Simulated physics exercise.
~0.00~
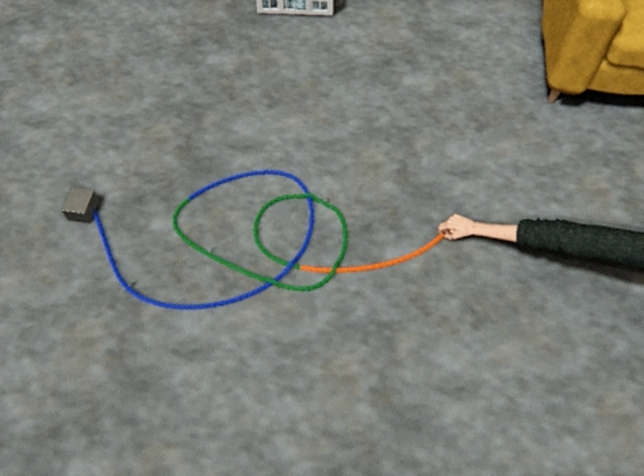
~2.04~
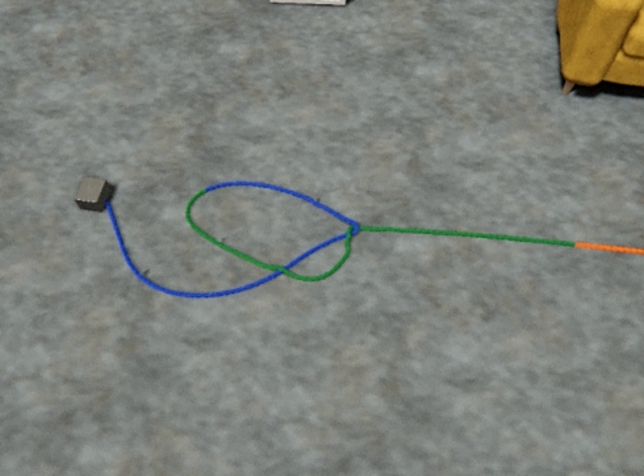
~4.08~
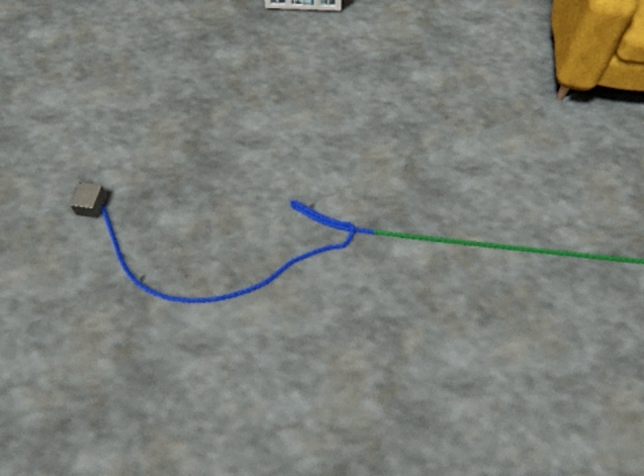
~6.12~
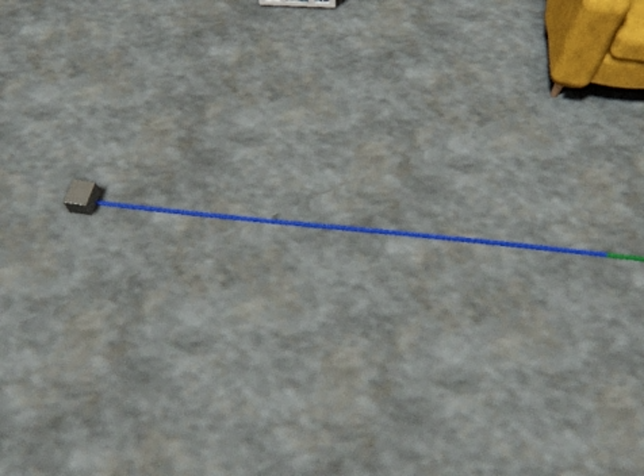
A blue, green and orange rope lies looped on a grey floor, its left end fixed to a small block, as a hand pulls its right end rightward; the loops shrink and slip out, leaving the rope stretched straight without a knot.
